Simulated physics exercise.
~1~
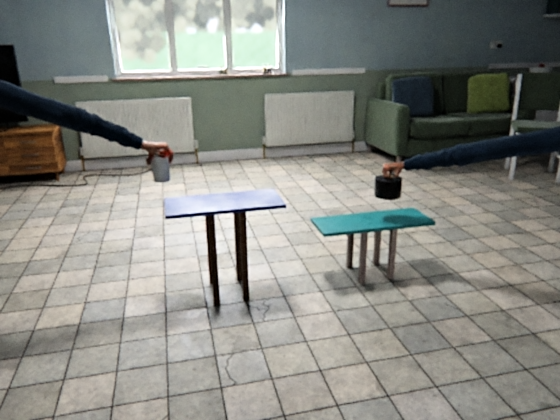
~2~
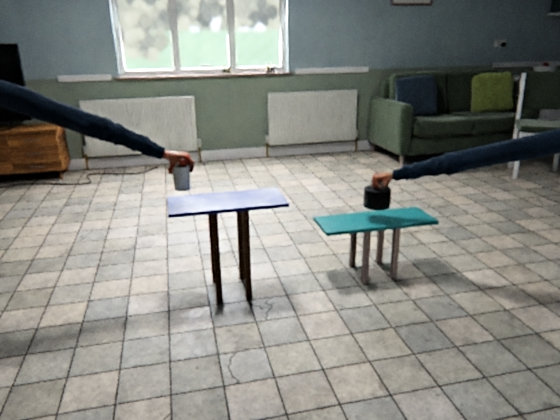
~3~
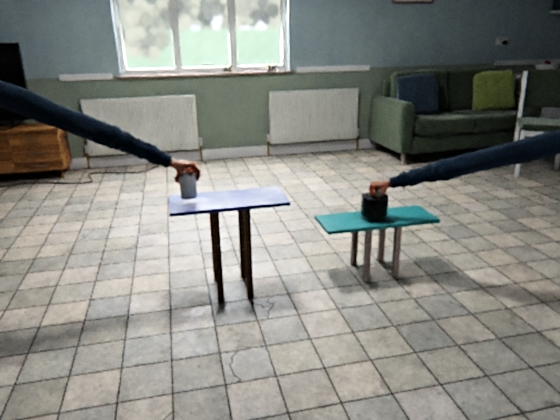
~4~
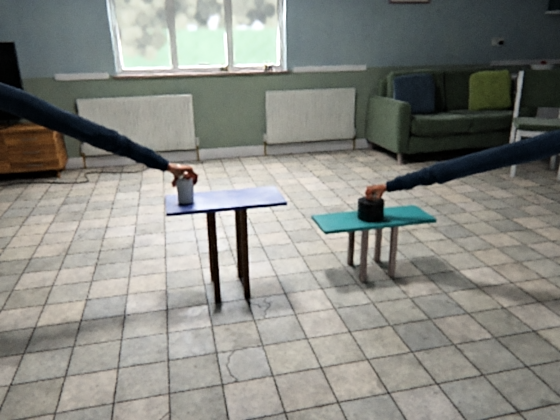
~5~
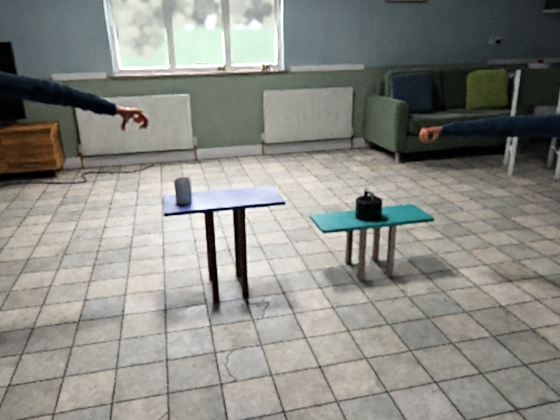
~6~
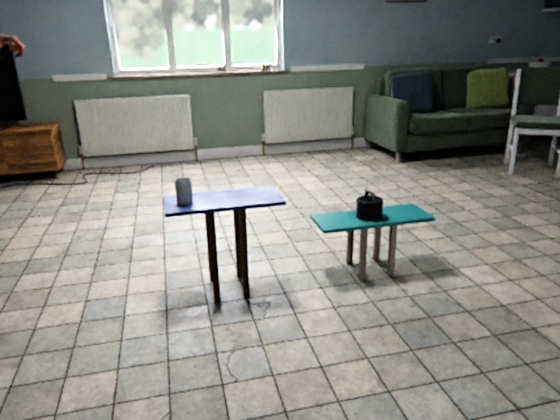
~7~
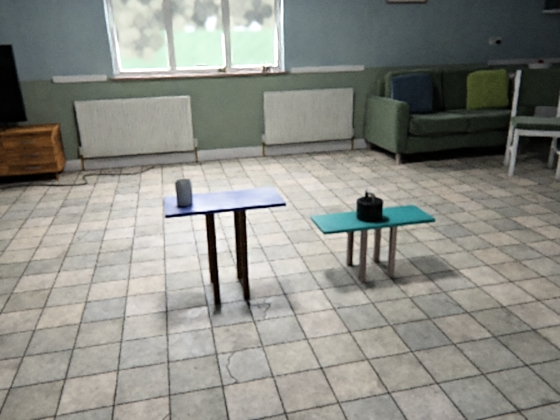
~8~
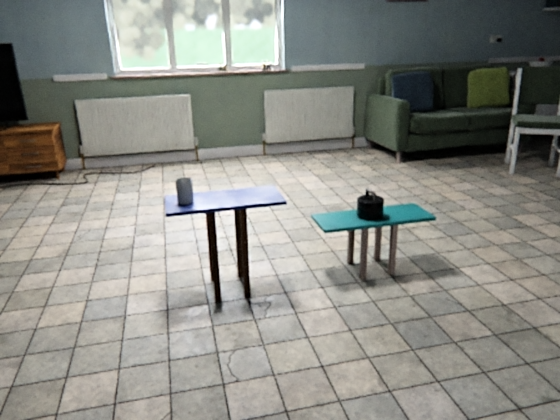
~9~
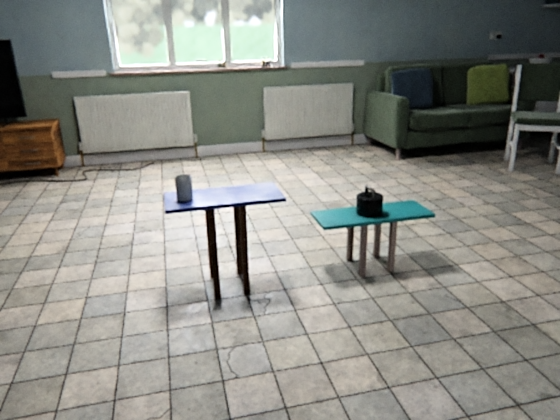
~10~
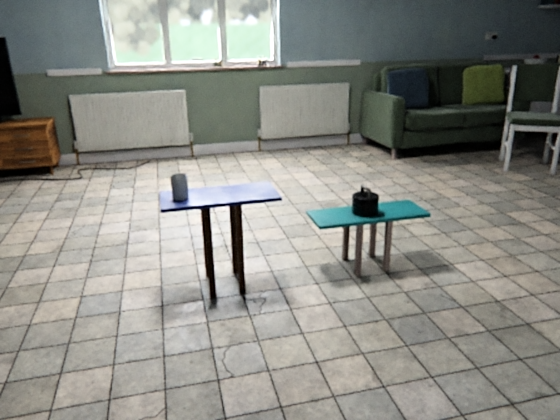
The video shows two hands lowering a grey cup-like container onto the left end of a blue table and a round black object onto a lower turquoise table, then letting go and withdrawing. Both tables stay level and standing, with the objects resting upright on top.
